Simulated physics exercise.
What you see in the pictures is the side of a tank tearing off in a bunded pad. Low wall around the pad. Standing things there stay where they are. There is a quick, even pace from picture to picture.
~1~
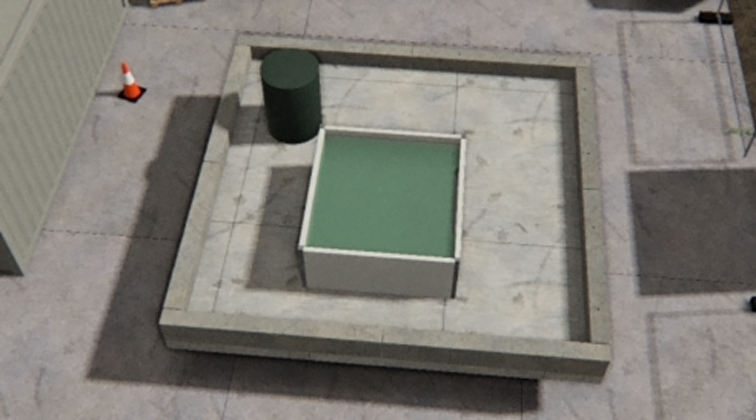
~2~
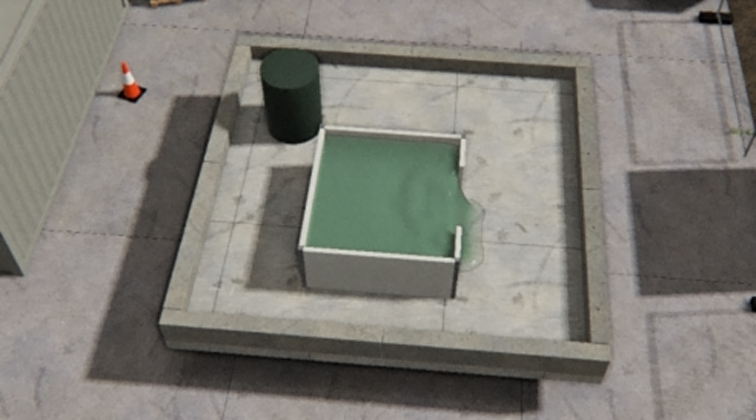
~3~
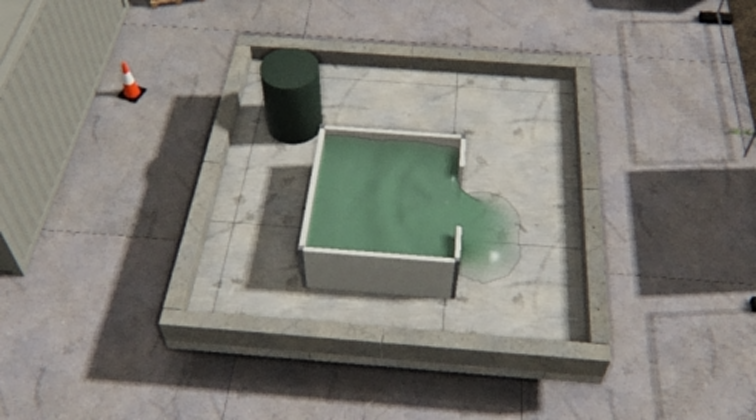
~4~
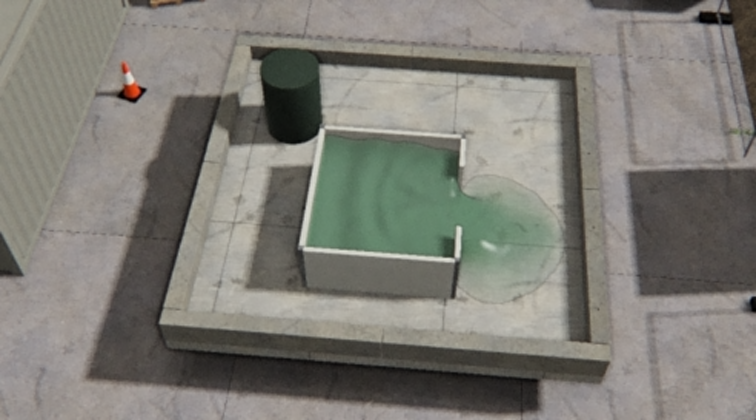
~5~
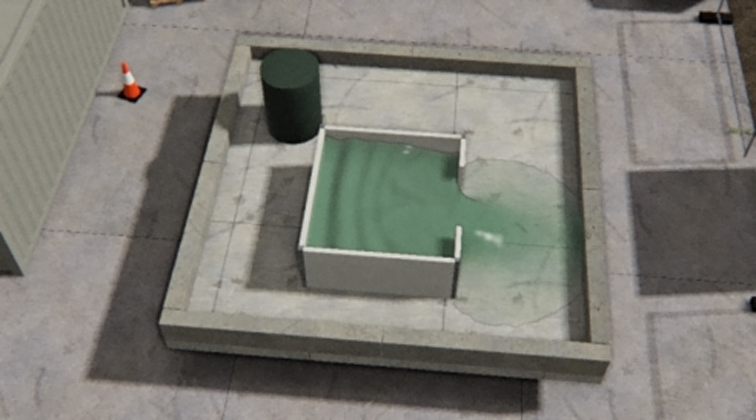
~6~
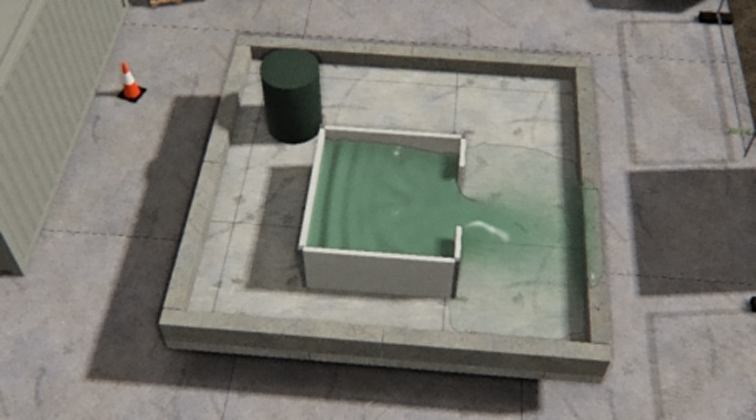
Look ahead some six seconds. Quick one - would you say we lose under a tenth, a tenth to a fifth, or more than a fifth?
Judging by that, the escape is slight, not a full tenth.
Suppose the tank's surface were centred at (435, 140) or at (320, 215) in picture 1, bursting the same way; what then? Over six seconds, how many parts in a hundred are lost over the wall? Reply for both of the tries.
About 10 per cent for the first and about 4 per cent for the second.
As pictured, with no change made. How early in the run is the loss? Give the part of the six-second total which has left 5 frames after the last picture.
Near 20 %.
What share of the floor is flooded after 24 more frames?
Near 80 in a hundred.
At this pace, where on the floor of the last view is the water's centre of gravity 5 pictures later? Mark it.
Roughly at (435, 233).
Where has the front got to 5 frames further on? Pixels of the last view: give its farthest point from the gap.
Approximate pixel: (567, 91).
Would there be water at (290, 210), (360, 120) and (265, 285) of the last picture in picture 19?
Spared, spared, spared.
A moment on, water covers 25 % of the floor; the low wall has let 0 % over.
Next, water covers 25 % of the floor; the low wall has let 2 % over.
Then, water covers 40 % of the floor; the low wall has let 7 % over.
Later, water covers 65 % of the floor; the low wall has let 8 % over.
In the end, water covers 85 % of the floor; the low wall has let 8 % over.
